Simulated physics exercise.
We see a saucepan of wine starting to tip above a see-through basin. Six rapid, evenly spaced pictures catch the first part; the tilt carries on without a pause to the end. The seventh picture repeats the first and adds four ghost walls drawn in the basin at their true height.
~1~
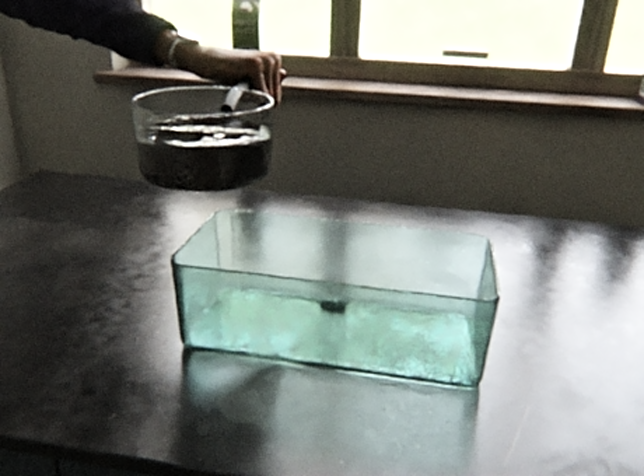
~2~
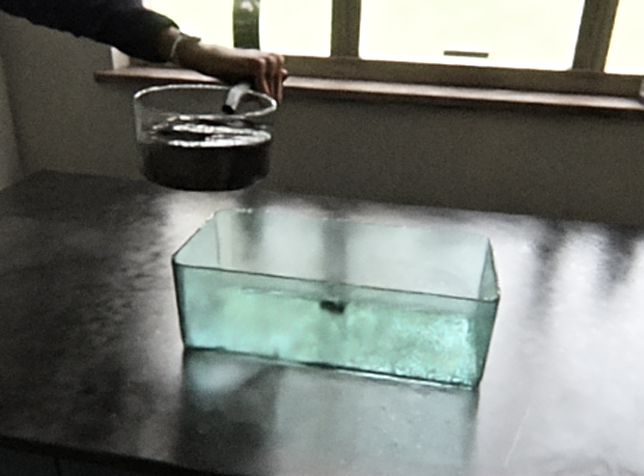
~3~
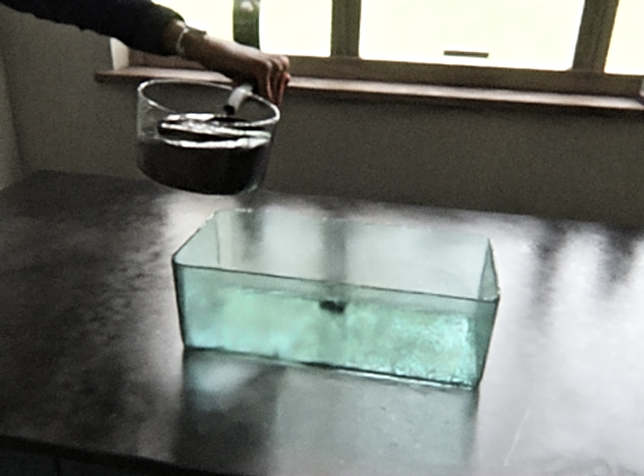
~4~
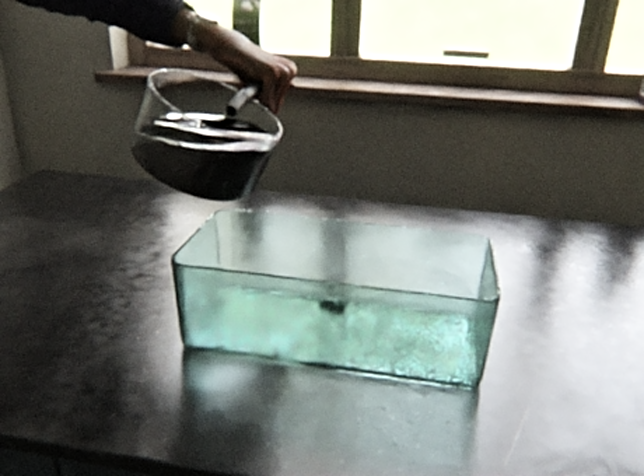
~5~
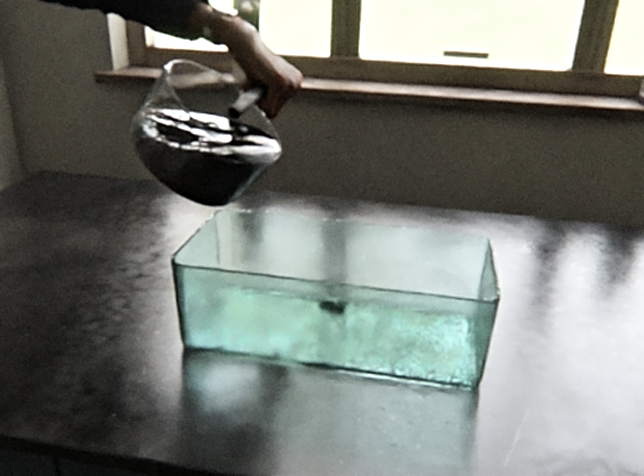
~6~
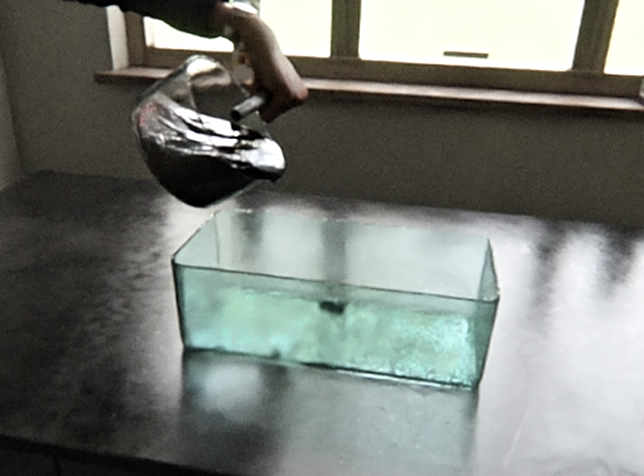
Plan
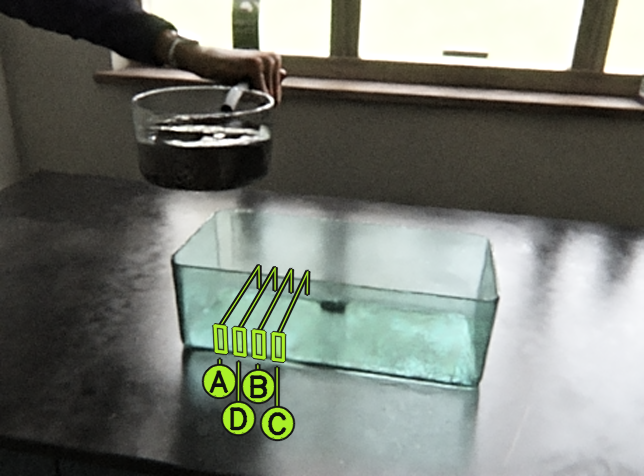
On a dark tabletop by a window, a hand steadily tilting a clear pan of dark liquid above a greenish see-through basin.
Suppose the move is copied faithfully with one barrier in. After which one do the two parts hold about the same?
Choose C.
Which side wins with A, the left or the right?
More ends on the right.
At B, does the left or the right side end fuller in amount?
More ends on the right.
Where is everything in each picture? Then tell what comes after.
In the first frame, upright, lip at (268, 104); basin from (182, 343) to (482, 384); nothing has left yet.
In the second frame, tipped about 3°, lip at (270, 107); nothing has left yet.
In the third frame, tipped about 11°, lip at (274, 118); nothing has left yet.
In the fourth frame, tipped about 24°, lip at (277, 135); nothing has left yet.
In the fifth frame, tipped about 40°, lip at (276, 155); nothing has left yet.
In the sixth frame, tipped about 58°, lip at (269, 176); wine is over the lip, down to (278, 177).
On the marked copy, A at (219, 359); B at (257, 364); C at (277, 367); D at (238, 362).
For place A, about 7 % ends left of the wall and 90 % right of it; 4 % is lost outside.
For place B, about 31 % ends left of the wall and 66 % right of it.
For place C, about 46 % ends left of the wall and 50 % right of it; 3 % is lost outside.
For place D, about 12 % ends left of the wall and 87 % right of it.
